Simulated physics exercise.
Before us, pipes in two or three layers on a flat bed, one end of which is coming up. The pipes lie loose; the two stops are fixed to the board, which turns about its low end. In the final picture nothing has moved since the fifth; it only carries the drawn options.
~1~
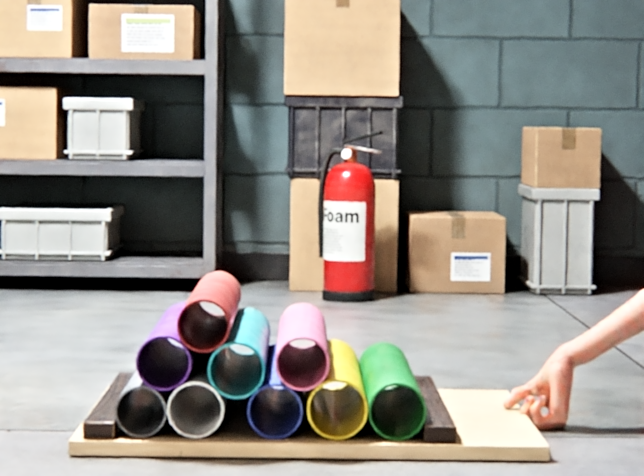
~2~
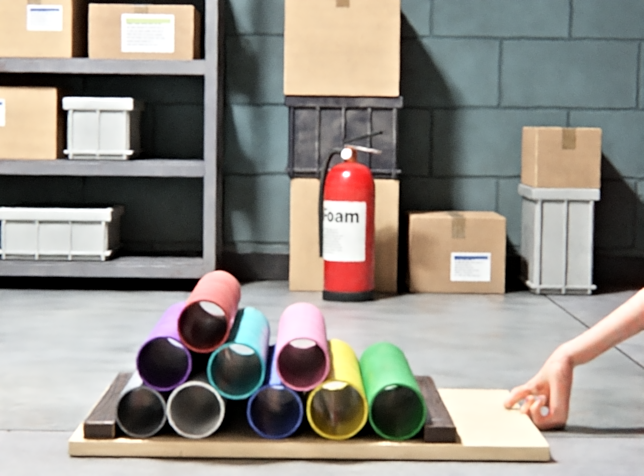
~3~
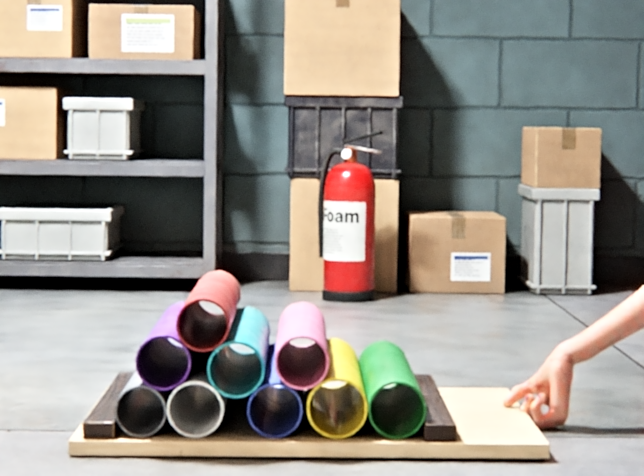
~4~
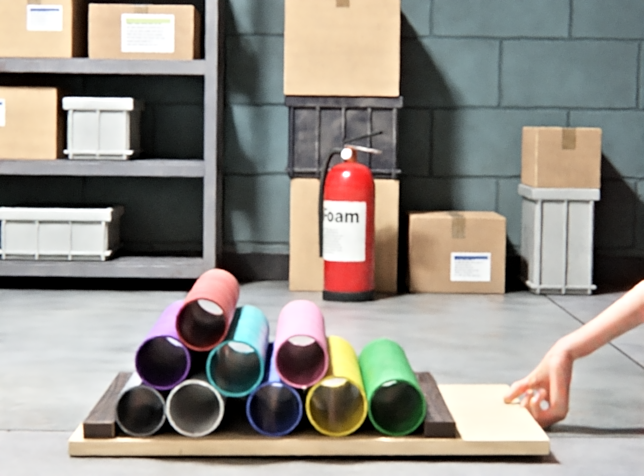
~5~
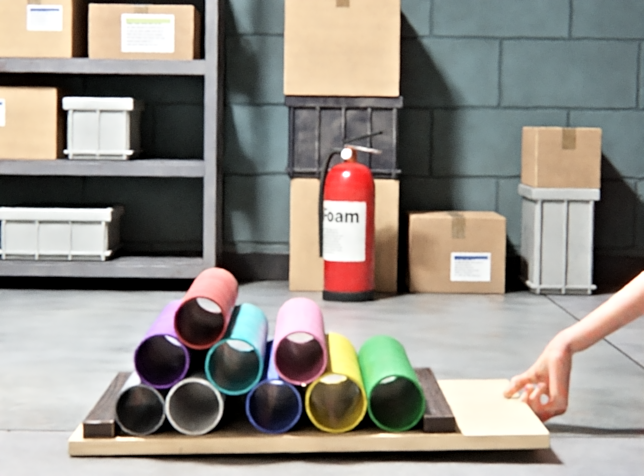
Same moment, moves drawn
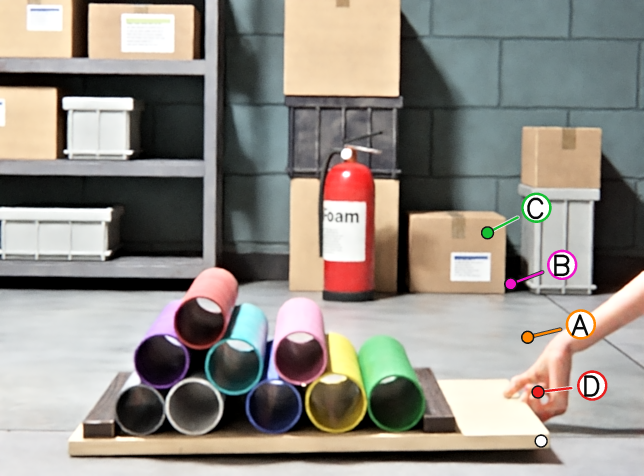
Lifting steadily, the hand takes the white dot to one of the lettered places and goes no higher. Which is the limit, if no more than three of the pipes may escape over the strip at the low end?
Mark B is as high as it can go.
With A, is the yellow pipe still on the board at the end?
Yes, with A.
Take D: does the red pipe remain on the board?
The red pipe: Yes.
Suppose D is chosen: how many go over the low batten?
At D the number is none.
On the marked copy, A at (528, 338); B at (511, 284); C at (487, 233); D at (538, 392); the white dot at (541, 441).
With B. Early on, board at 19°.
Further on, board at 21°.
At the end, board at 21°, three over the low batten (turquoise, purple, red).
As for the rest, A none over the low batten; C four over the low batten (turquoise, purple, red, pink); D none over the low batten.
